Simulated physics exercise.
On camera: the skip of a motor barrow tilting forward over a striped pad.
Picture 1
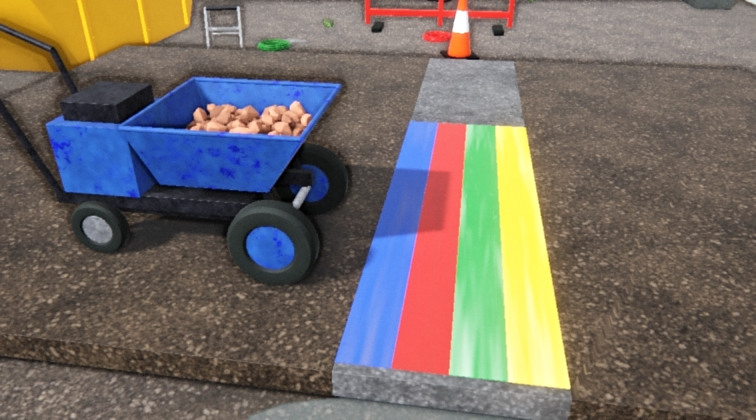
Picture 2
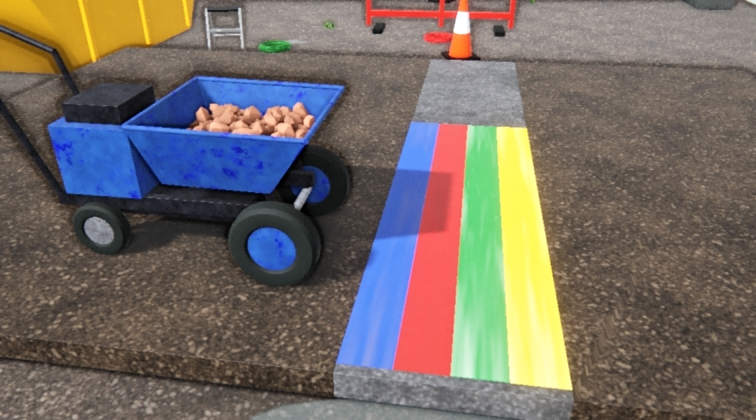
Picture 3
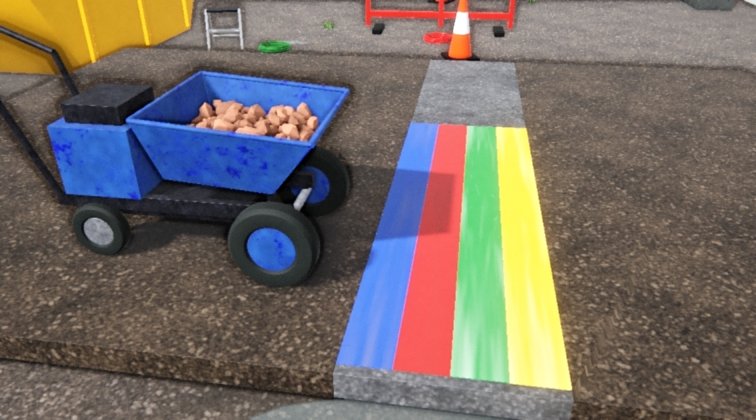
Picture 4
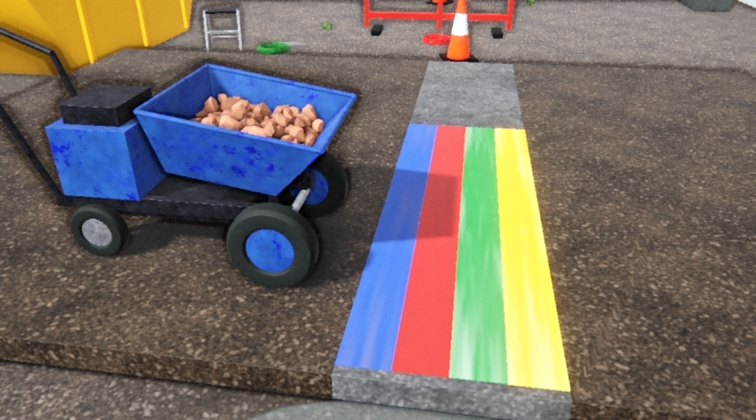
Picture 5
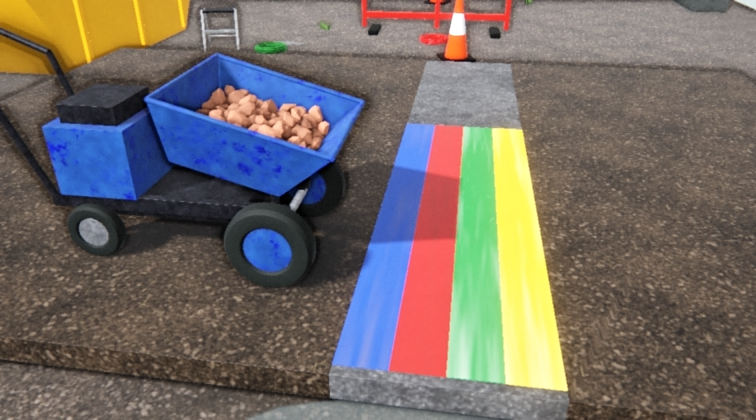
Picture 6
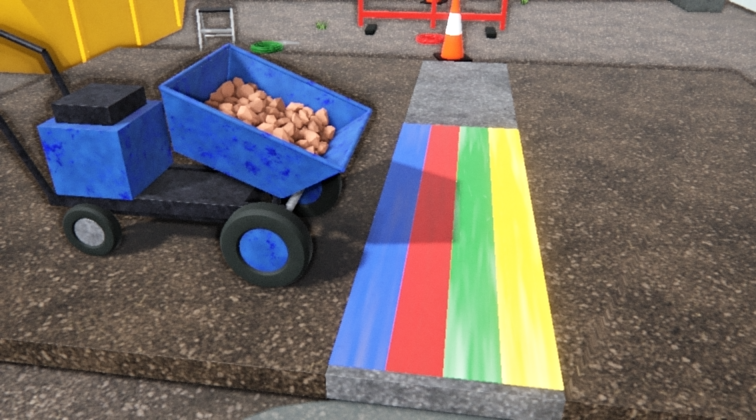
The blue skip of a motor barrow, loaded with reddish-brown rubble, stands at the left of a paved yard, seen from slightly above. To its right lies a grey slab striped blue, red, green and yellow, with an orange-and-white cone and red barrier behind. The skip tilts forward to the right, barely at first and then clearly, its rear rising while the wheels stay put and the view drifts very slightly.
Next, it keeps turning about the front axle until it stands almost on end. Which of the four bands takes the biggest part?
Most lies over the red band.
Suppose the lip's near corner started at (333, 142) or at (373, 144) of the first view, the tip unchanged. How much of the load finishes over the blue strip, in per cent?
About 0 and 0 per cent.
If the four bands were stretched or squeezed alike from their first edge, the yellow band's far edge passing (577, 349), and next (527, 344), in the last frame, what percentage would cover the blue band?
The first gives 10 %, the second 0 %.
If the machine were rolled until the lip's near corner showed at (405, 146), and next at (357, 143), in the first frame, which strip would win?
At the first place that yellow strip, at the second the green one.
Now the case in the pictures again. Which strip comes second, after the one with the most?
It is green.
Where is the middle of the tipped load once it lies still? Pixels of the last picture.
Near (438, 254).
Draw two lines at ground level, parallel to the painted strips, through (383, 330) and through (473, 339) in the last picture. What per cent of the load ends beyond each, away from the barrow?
In turn 70 and 20 in a hundred.
Soon after the last picture, skip tipped steeply; all in the skip.
A little later, skip tipped right over; most in the skip; a stray few over the blue strip; a small part over the red strip; a stray few over the green strip.
Later still, skip tipped right over; about a quarter in the skip; a small part over the blue strip; about a third over the red strip; about a quarter over the green strip; a small part over the yellow strip; a stray few off the paint.
At rest, skip tipped right over; about a quarter in the skip; a small part over the blue strip; about a third over the red strip; about a quarter over the green strip; a small part over the yellow strip; a stray few off the paint.
